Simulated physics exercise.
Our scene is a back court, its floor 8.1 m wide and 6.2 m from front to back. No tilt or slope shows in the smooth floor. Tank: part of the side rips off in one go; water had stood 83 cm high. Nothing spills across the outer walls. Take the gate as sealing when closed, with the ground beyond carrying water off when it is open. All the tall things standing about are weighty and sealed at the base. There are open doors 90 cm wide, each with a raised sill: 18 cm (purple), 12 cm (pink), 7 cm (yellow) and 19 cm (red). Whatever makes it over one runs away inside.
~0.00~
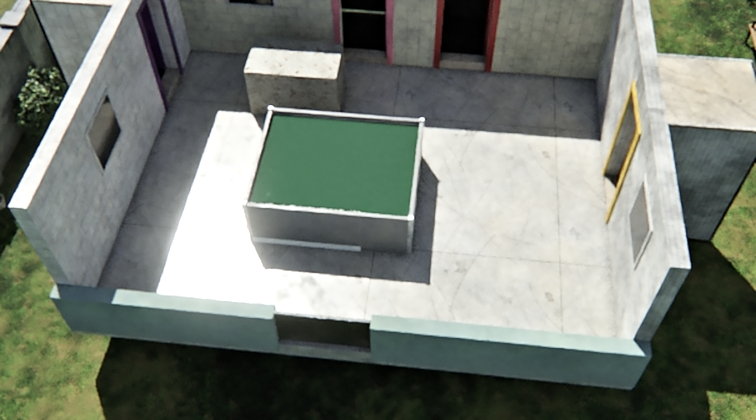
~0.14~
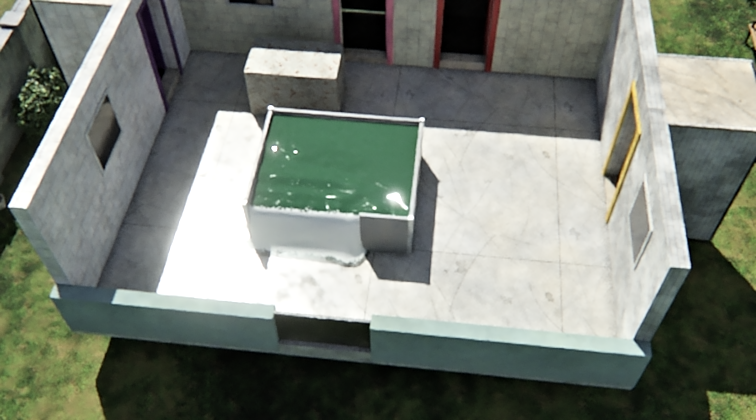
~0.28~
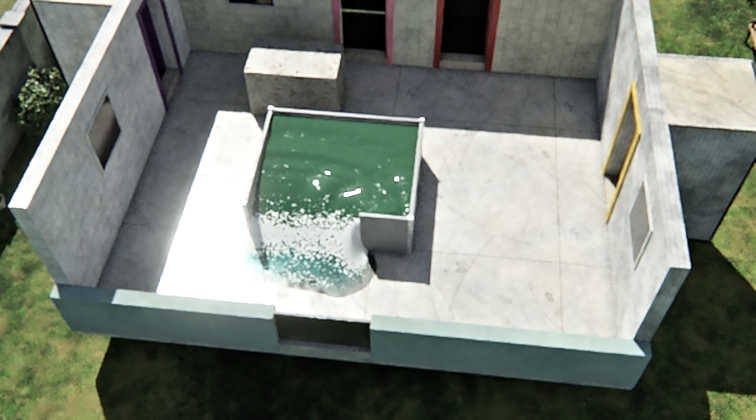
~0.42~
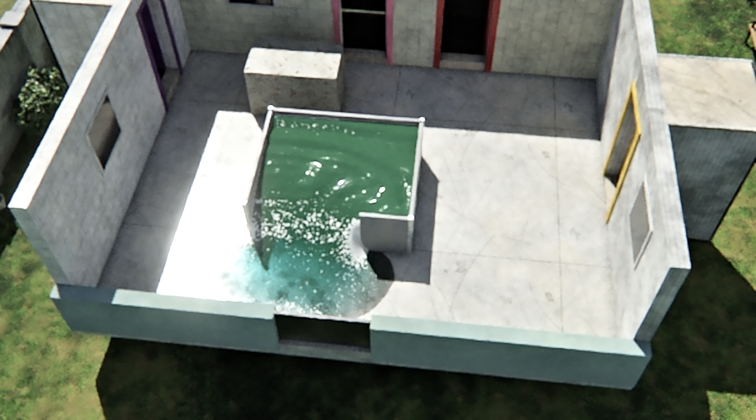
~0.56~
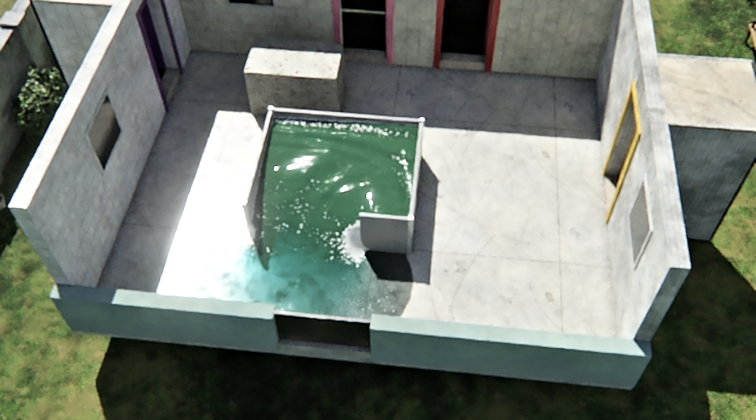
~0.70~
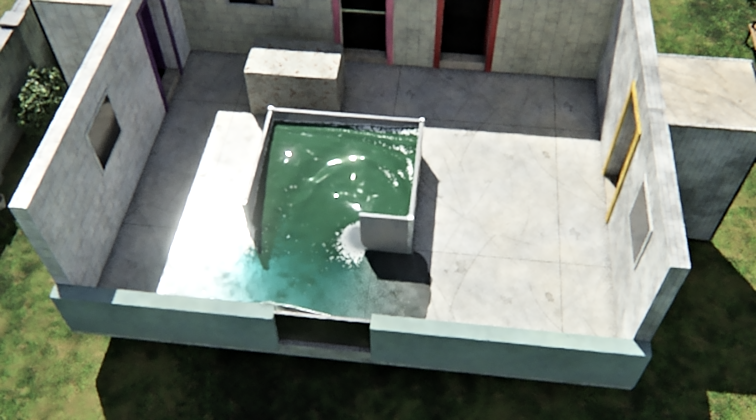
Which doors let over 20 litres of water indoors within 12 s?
The purple door: 20 litres or less, the pink door: 20 litres or less, the yellow door: Over 20 litres, the red door: 20 litres or less.
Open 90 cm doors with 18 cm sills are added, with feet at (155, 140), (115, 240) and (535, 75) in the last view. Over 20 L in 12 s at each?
So, in the order given, it's shy of the mark, then beyond the mark, then shy of the mark.
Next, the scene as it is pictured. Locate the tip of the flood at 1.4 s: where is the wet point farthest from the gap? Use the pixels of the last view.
About pixel (534, 355).
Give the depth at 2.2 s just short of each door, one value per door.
Depths: Purple door 0 cm, pink door 0 cm, yellow door 0 cm, red door 0 cm.
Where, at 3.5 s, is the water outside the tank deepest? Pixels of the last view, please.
Position: About (99, 311).
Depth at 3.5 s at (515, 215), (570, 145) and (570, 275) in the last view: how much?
First spot near 3 cm, second near 1 cm, third near 10 cm.
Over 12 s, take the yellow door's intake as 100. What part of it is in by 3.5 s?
About 0 per cent.
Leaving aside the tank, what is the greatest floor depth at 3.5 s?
Around 36 centimetres.
After 1.4 s water covers 15 % of the floor and is deepest (62 cm) near (271, 328); purple door not reached, pink door not reached, yellow door not reached, red door not reached.
After 2.2 s water covers 35 % of the floor and is deepest (61 cm) near (88, 310); purple door not reached, pink door not reached, yellow door not reached, red door not reached.
After 3.5 s water covers 65 % of the floor and is deepest (36 cm) near (99, 311); purple door 5 cm at the sill, 0 L in, pink door not reached, yellow door 12 cm at the sill, 1 L in, red door not reached.
After 7.0 s water covers 95 % of the floor and is deepest (22 cm) near (413, 66); purple door 20 cm at the sill, 2 L in, pink door 10 cm at the sill, 0 L in, yellow door 8 cm at the sill, 24 L in, red door 13 cm at the sill, 1 L in.
After 12.0 s water covers 100 % of the floor and is deepest (15 cm) near (567, 267); purple door 10 cm at the sill, 3 L in, pink door 14 cm at the sill, 8 L in, yellow door 12 cm at the sill, 61 L in, red door 13 cm at the sill, 1 L in.
